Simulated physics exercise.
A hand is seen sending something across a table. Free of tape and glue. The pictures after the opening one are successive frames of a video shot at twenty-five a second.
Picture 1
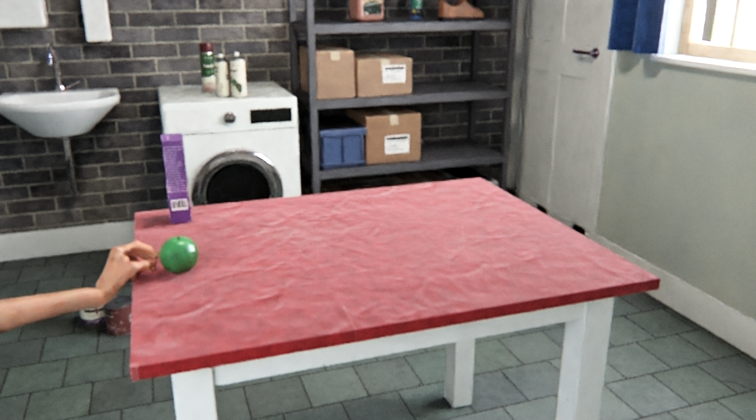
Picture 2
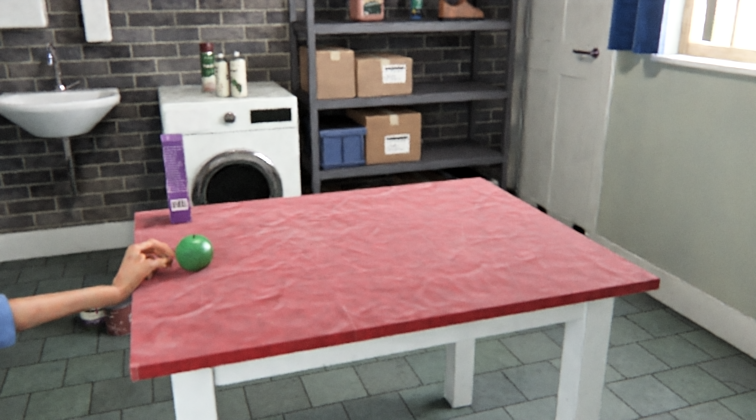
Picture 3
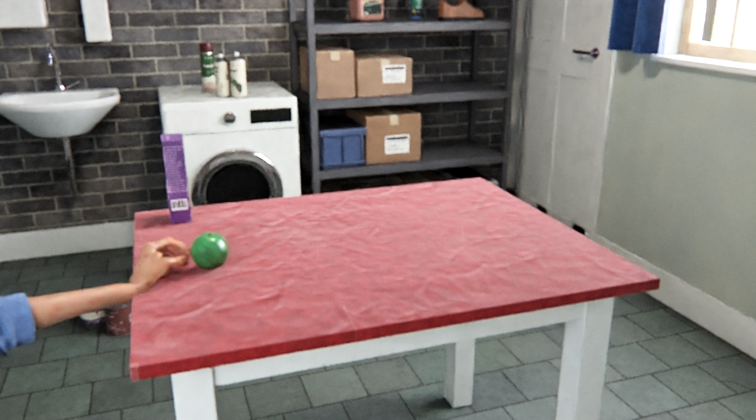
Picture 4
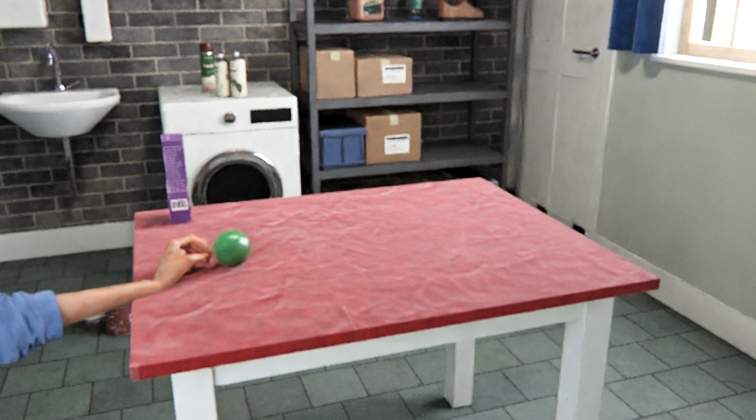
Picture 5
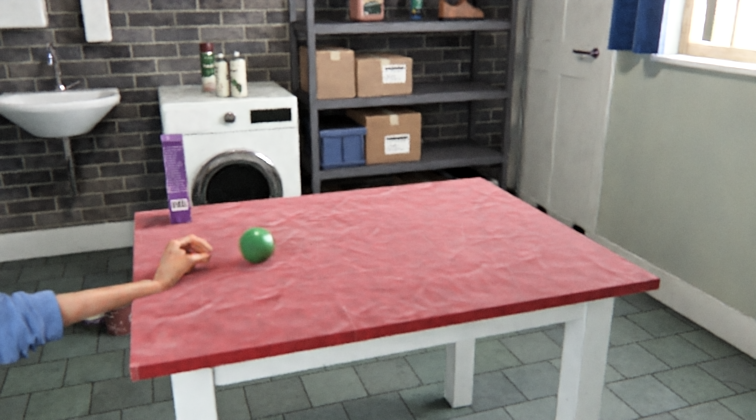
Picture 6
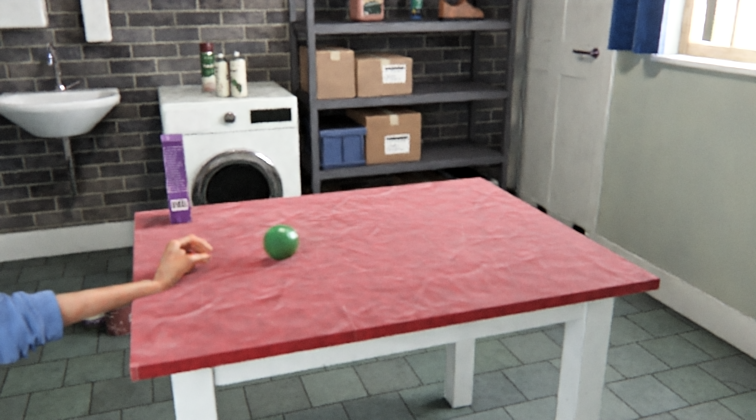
A glossy green apple moves across a table draped in wrinkled red cloth in a brick-walled laundry room, seen from a fixed, slightly raised view. A purple box stands at the table's back left corner, before a white washing machine, a sink and dark shelves of cardboard boxes. A hand in a blue sleeve pushes the apple rightward from the left, then stays still as it rolls on alone.
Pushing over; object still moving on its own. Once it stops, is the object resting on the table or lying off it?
Most likely it gets off the table.
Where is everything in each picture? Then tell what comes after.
The first picture shows under the hand; green apple (179, 255).
The second picture shows under the hand; green apple (195, 253).
The third picture shows under the hand; green apple (210, 251).
The fourth picture shows green apple (232, 248).
The fifth picture shows green apple (257, 245) shifted about its own width.
The sixth picture shows green apple (281, 243) shifted about its own width.
Then, 0.20 s on from there, green apple shifted well along near (388, 229).
Then, 0.50 s on from there, green apple shifted well along near (519, 213).
Then, 0.80 s on from there, green apple now off the table.
Then, 1.10 s on from there, things are still on the move.
In the end, off the table, green apple.
